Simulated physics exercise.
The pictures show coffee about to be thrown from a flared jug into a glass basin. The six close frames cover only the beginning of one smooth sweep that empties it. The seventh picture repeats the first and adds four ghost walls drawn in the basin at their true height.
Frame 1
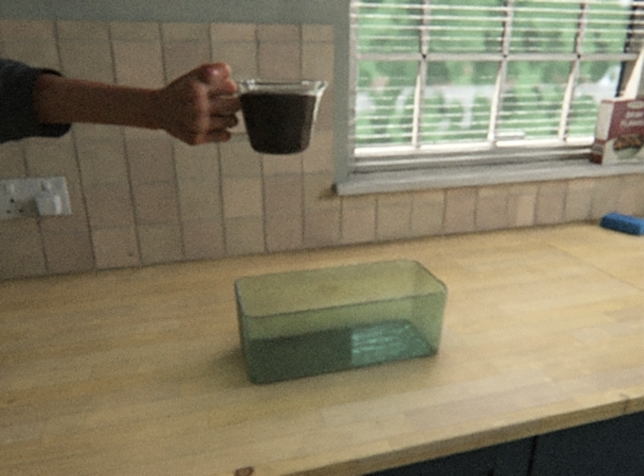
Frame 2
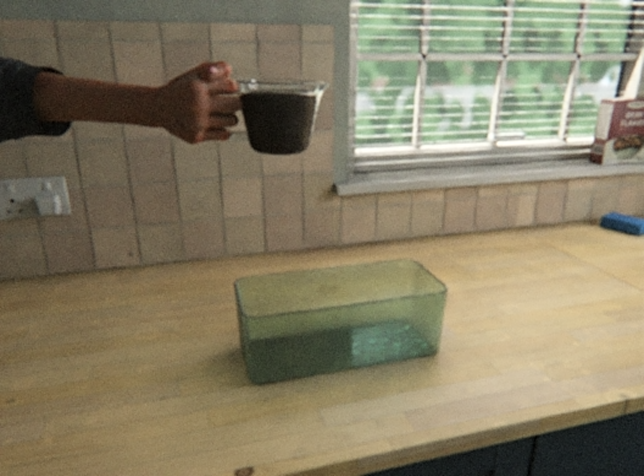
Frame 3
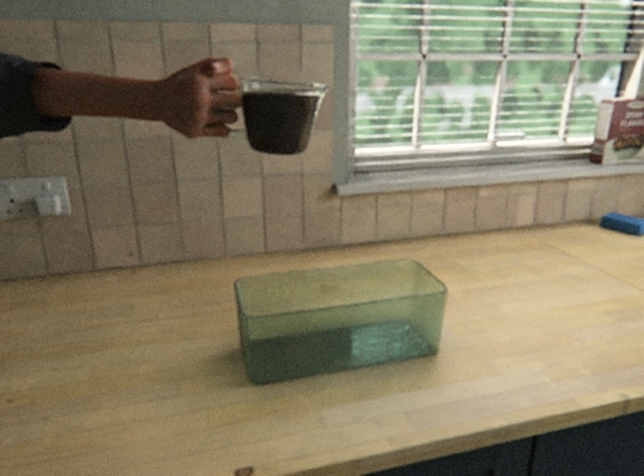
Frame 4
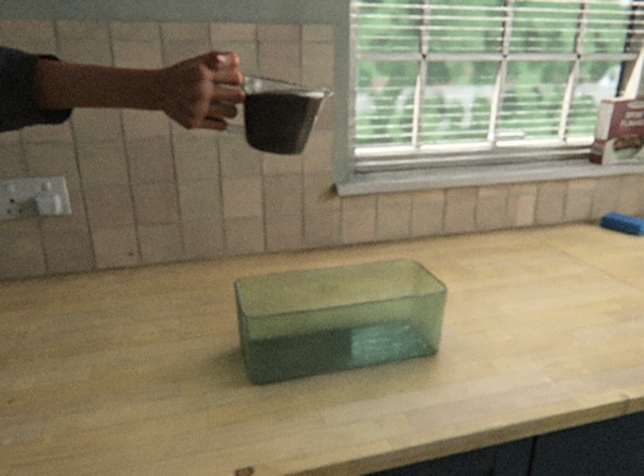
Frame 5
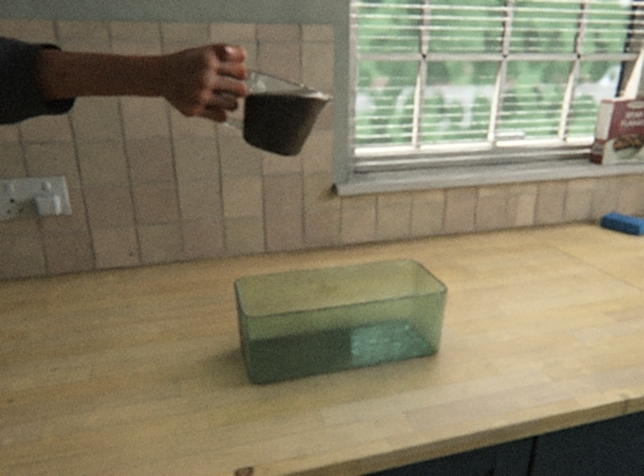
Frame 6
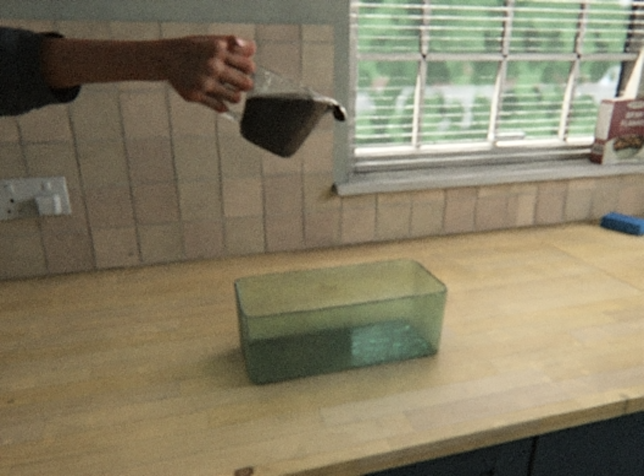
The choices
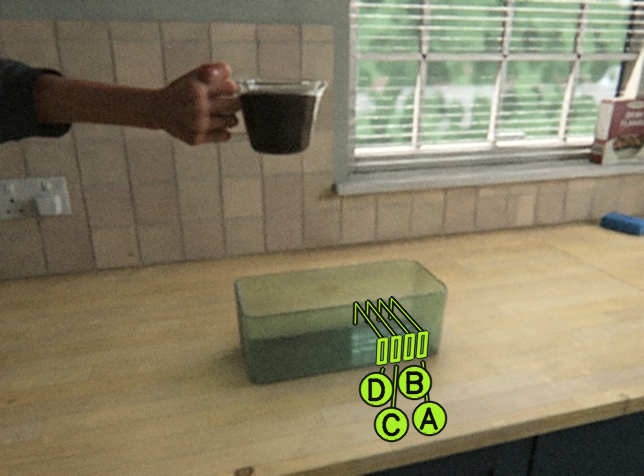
In the video, a hand holds a flared glass jug of dark coffee above and behind a green-tinted glass basin on a wooden counter, then gradually tilts it to the right until a little coffee passes over the lip.
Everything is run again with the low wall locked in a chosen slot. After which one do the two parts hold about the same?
I would pick position C.
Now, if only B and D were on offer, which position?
Here it is position D.
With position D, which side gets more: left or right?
More ends on the right.
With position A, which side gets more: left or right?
The left side.
On the marked copy, A at (422, 361); B at (409, 363); C at (396, 366); D at (383, 368).
With A, about 89 % ends left of the wall and 6 % right of it; 4 % is lost outside.
With B, about 86 % ends left of the wall and 9 % right of it; 5 % is lost outside.
With C, about 49 % ends left of the wall and 48 % right of it; 3 % is lost outside.
With D, about 22 % ends left of the wall and 75 % right of it; 3 % is lost outside.
